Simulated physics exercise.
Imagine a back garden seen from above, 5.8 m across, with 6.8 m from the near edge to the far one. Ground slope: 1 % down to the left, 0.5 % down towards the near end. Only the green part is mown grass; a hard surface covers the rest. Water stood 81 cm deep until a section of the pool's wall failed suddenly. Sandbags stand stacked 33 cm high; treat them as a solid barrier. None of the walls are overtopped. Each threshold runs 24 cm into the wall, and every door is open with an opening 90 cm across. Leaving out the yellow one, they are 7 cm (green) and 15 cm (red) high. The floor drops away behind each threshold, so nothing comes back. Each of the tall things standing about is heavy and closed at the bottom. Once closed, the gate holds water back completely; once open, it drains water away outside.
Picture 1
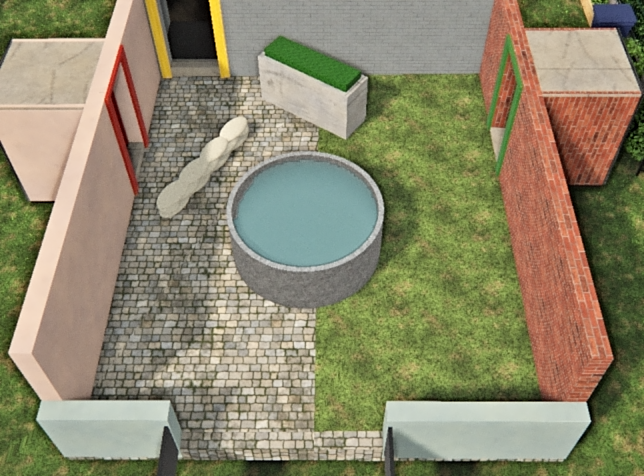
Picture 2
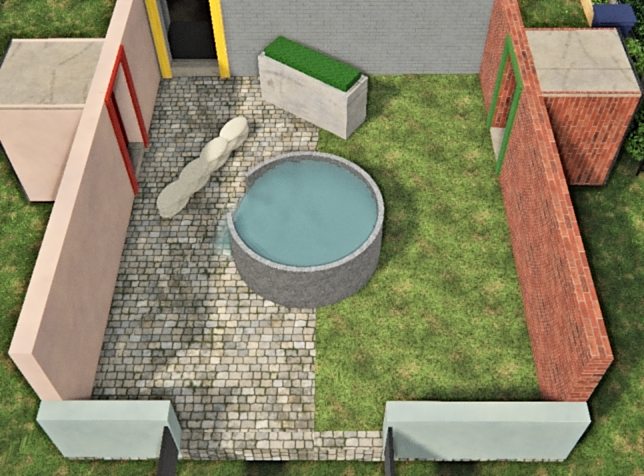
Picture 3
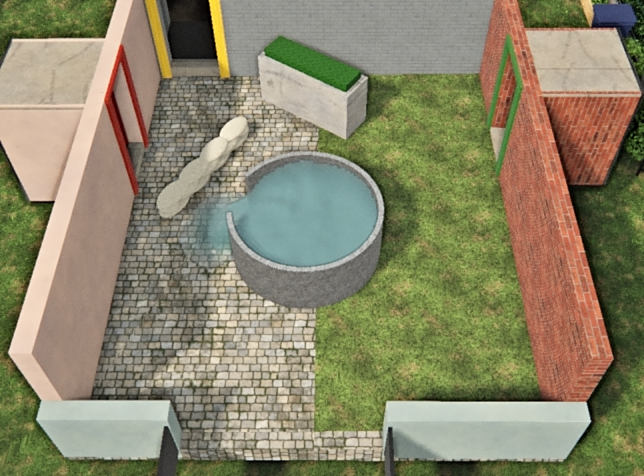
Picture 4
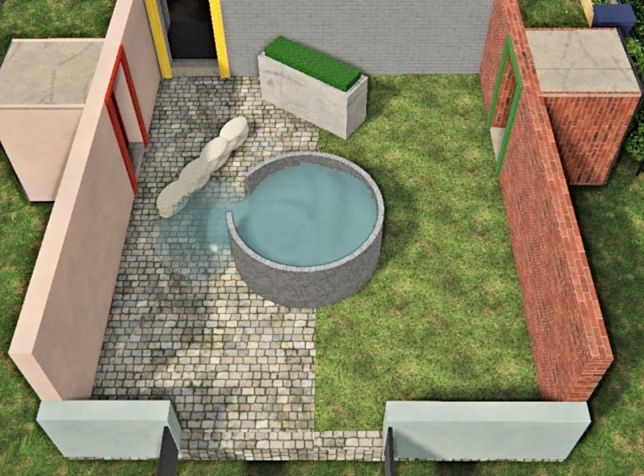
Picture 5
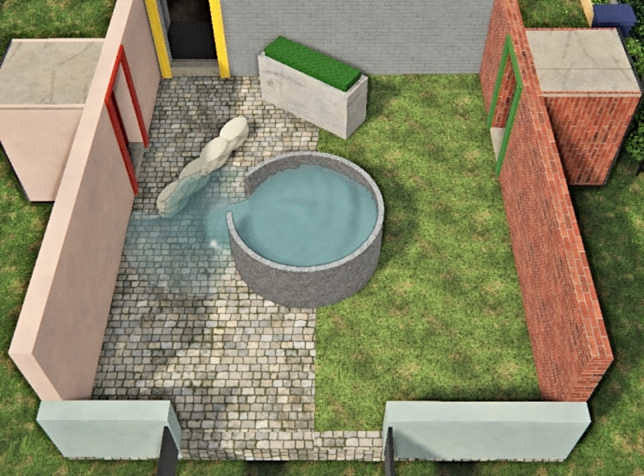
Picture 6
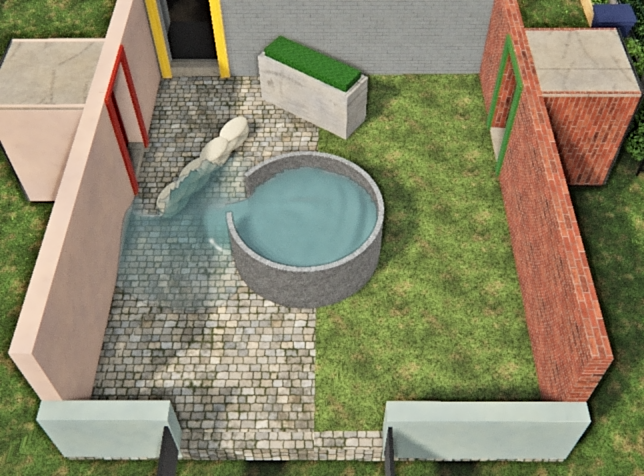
In a walled back garden, a gap opened in the left side of the round stone pool, and water poured out, spreading leftward across the paving and around the pale sandbags toward the pink wall.
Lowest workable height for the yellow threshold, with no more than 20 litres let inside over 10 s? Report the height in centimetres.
I would say 12.5 cm.
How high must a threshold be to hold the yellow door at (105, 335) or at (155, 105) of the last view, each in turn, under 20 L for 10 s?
First place around 8.5 cm, second around 9.5 cm.
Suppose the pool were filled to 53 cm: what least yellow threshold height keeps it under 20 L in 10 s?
Then a height close to 5.5 cm.
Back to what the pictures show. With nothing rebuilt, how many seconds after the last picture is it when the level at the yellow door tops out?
The depth peaks at about 2.8 seconds.
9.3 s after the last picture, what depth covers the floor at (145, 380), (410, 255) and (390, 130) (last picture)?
Close to 10, 5 and 4 cm, one after the other.
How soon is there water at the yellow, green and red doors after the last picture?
It reaches yellow at 1.6 s, green at 5.5 s, and red at 0.2 s.
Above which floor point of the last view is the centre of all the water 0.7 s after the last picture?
(262, 240).
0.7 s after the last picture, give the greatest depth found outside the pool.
Close to 52 centimetres.
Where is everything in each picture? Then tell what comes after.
The first frame shows still water, 81 cm deep, in the pool at (305, 211); the yellow door at (188, 30) is dry.
In the second frame, the gap is at (240, 219), the front 0.4 m out at a hidden place; the back of the pool holds 81 cm.
In the third frame, the gap is at (240, 221), the front 0.8 m out at (192, 222); the back of the pool holds 81 cm.
In the fourth frame, the front is at (161, 222), 1.3 m from the gap at (240, 222); 1.7 m2 of floor is wet, 81 cm left at the back.
In the fifth frame, the gap is at (240, 221), the front 1.8 m out at (131, 216); the back of the pool holds 75 cm.
In the sixth frame, the gap is at (240, 221), the front 1.9 m out at (135, 199); the back of the pool holds 68 cm; the yellow door at (188, 30), 3.8 m from the gap, is still 2.2 m from the nearest water.
Then, 0.7 s after the last picture water covers 20 % of the floor, deepest (52 cm) near (191, 201); it has not reached the yellow door.
Then, 2.3 s after the last picture water covers 45 % of the floor, deepest (35 cm) near (190, 210); 17 cm at the yellow door, 0 litres in over its 20 cm threshold.
Then, 9.3 s after the last picture water covers 95 % of the floor, deepest (14 cm) near (85, 431); 10 cm at the yellow door, 0 litres in over its 20 cm threshold.
At the yellow door as built, the water peaked near 18 cm, 2.7 s after the last picture.
With a threshold of 11 cm, 31 litres would have come in within the 10 s; with 14.5 cm, 8 litres. So under 20 litres takes about 12.5 cm.
